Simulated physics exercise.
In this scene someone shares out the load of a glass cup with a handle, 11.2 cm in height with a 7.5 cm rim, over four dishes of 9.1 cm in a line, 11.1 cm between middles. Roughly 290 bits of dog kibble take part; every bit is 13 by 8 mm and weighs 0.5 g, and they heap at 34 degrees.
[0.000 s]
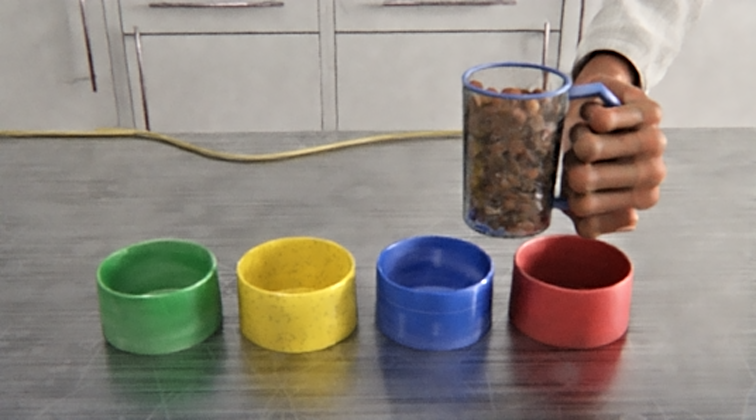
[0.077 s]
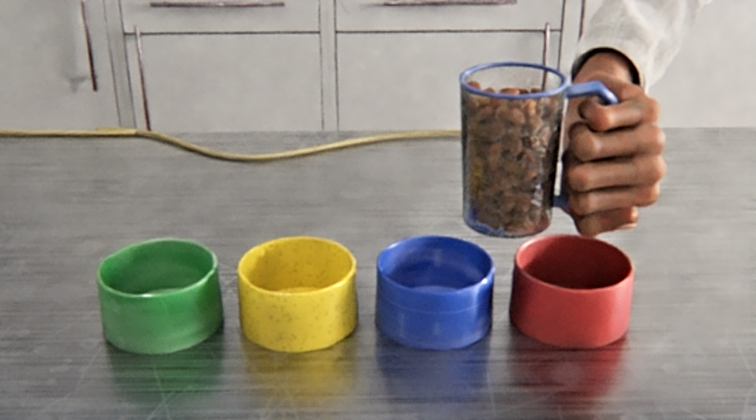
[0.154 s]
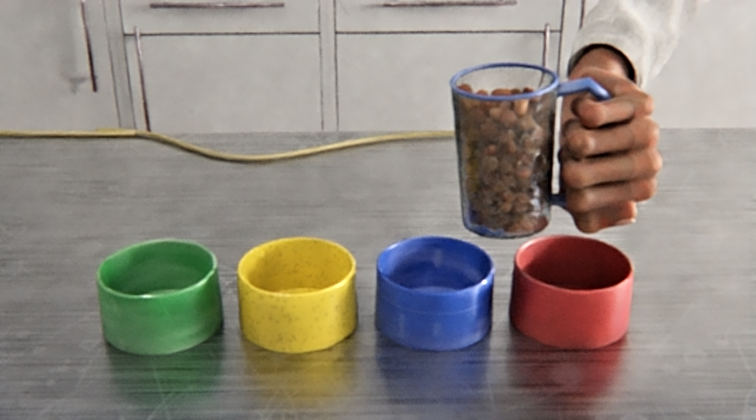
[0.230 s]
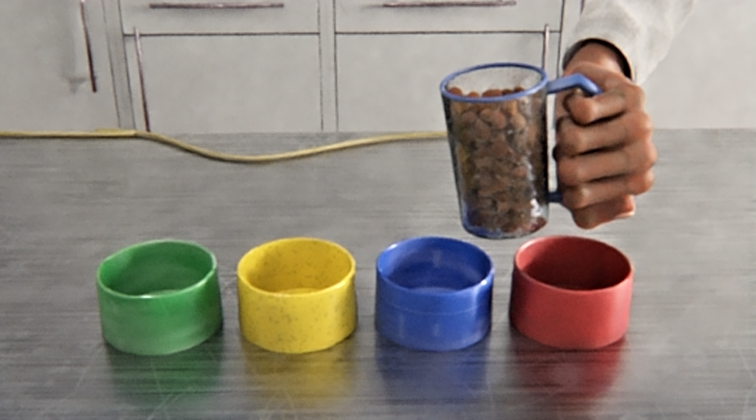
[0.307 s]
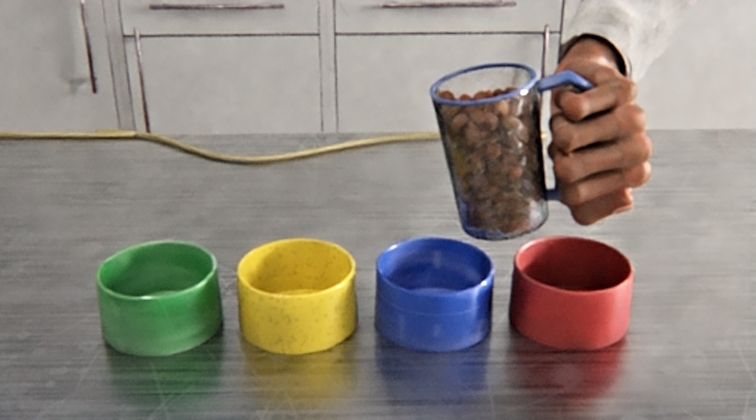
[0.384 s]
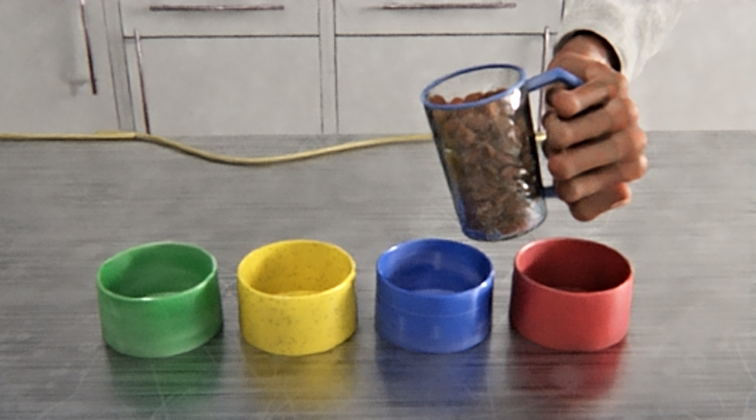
A hand in a pale sleeve, at the upper right, holds a clear blue-rimmed cup full of brown kibble by its handle, gradually tilting it leftward while shifting slightly left. Below, four empty-looking dishes stand in a row, green, yellow, blue and red from left to right. The grey tabletop, with a yellowish cord and pale cabinets behind, is seen from slightly above by a still camera.
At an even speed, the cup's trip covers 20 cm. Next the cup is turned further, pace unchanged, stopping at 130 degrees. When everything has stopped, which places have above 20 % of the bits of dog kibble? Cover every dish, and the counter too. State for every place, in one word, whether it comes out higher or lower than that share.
Red: Lower, blue: Lower, green: Lower, yellow: Higher, counter: Higher.
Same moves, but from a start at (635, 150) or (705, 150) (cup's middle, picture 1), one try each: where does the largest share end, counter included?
Counter; blue.
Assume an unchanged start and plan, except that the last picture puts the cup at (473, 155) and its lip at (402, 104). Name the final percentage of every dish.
You'd end up with red at 0, blue at 0, green at 80 and yellow at 0.
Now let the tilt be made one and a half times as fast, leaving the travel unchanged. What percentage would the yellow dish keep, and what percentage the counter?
Result - yellow dish: 90; counter: 10.
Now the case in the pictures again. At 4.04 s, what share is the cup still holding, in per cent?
Around 0 in a hundred.
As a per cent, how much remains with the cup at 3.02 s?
That would be some 0 per cent.
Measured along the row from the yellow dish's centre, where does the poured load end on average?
Roughly 3 cm away, on the smaller-x side.
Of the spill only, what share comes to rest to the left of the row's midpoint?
I'd say near 100 percent.
After 1.96 s, tilt 87 degrees; cup holds 100 %.
After 3.02 s, tilt 130 degrees; cup holds 0 %, green 5 %, yellow 65 %.
After 4.04 s, tilt 130 degrees; cup holds 0 %, green 5 %, yellow 60 %.
At rest (4.3 s), red 0 %, blue 0 %, green 5 %, yellow 60 %, counter 35 %.
